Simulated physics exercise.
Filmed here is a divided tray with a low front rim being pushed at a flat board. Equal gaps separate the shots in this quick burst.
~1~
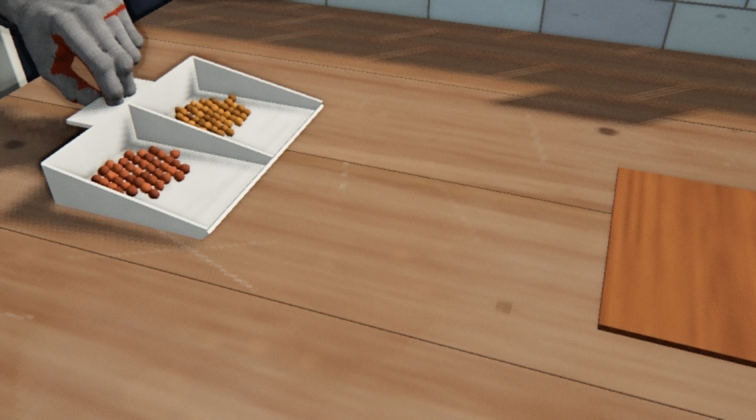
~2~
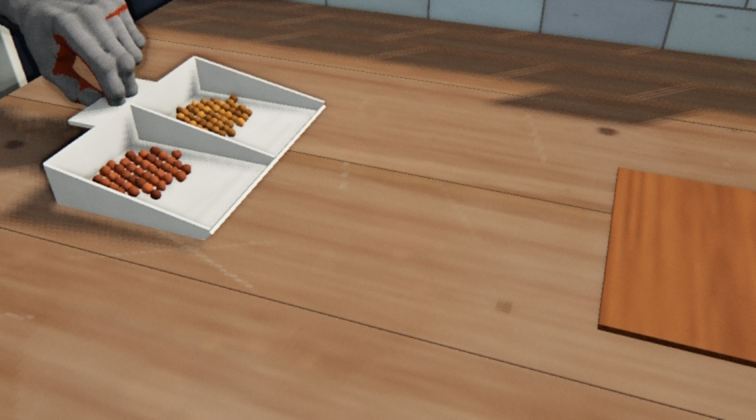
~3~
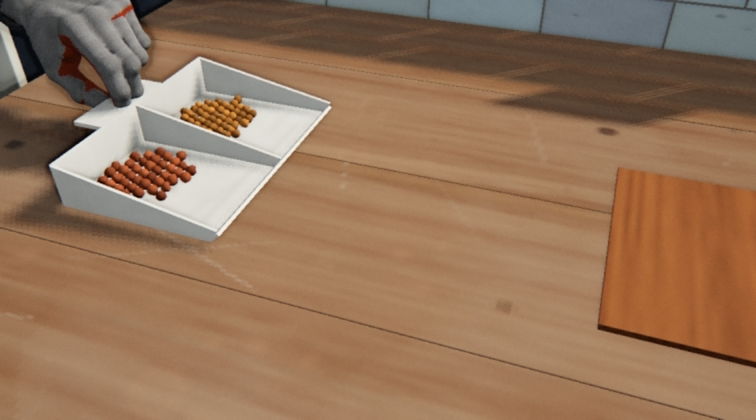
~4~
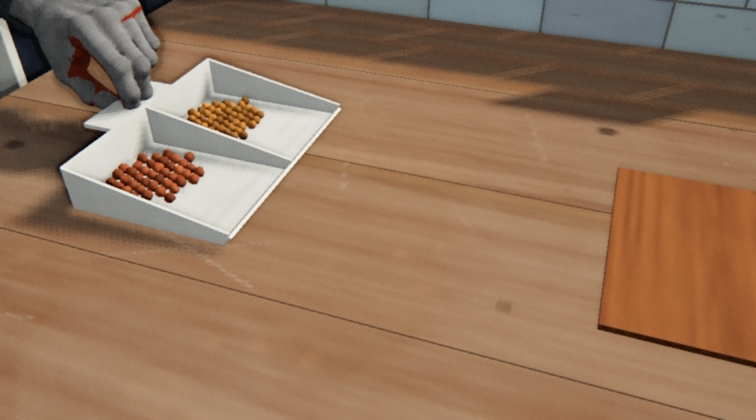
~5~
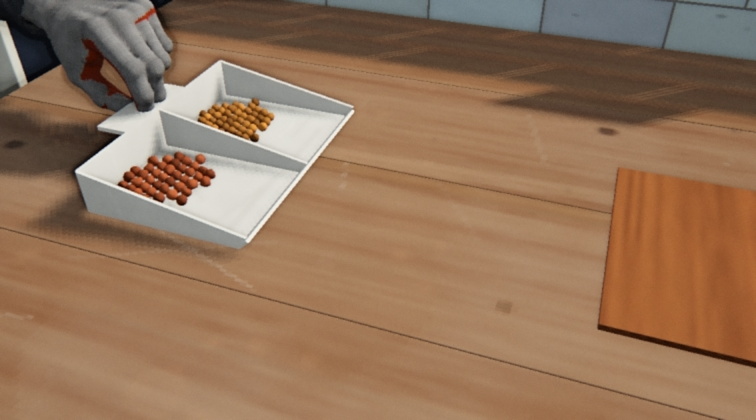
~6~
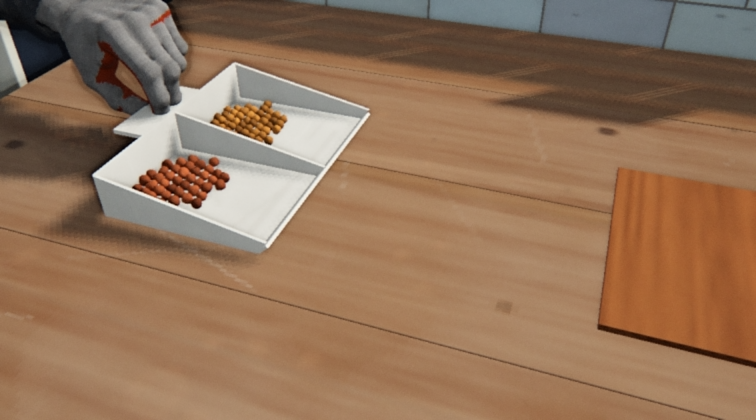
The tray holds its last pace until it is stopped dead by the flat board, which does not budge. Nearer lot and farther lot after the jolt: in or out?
Nearer lot: In; farther lot: In.
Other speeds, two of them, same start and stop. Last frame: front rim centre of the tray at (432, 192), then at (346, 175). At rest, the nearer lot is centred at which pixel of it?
Lab note: Centre at rest close to (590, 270), then close to (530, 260).
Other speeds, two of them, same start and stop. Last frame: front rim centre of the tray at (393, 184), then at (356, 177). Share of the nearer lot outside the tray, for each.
Roughly 0 percent in the first try and roughly 0 percent in the second.
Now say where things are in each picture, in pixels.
The first picture shows front rim (274, 160), at rest; flat board (695, 295); nearer lot (137, 172), some clay pellets; farther lot (216, 117), some roasted chickpeas.
The second picture shows front rim (276, 161), hardly any of the way covered; farther lot (217, 117).
The third picture shows front rim (282, 162), hardly any of the way covered; nearer lot (144, 174).
The fourth picture shows front rim (293, 164), about a tenth of the way covered; farther lot (229, 120).
The fifth picture shows front rim (308, 167), about a tenth of the way covered; nearer lot (163, 178).
The sixth picture shows front rim (325, 171), roughly a quarter of the way covered; flat board (695, 295); nearer lot (178, 181); farther lot (253, 124).
Then, 0.37 s later than the last frame, tray still sliding, front rim near (454, 197); nearer lot all inside; farther lot all inside.
Then, 0.84 s later than the last frame, tray stopped at the flat board; nearer lot all inside, moved towards the front rim; farther lot all inside, moved towards the front rim.
When it is over, tray stopped at the flat board; nearer lot all inside, moved towards the front rim; farther lot all inside, moved towards the front rim.
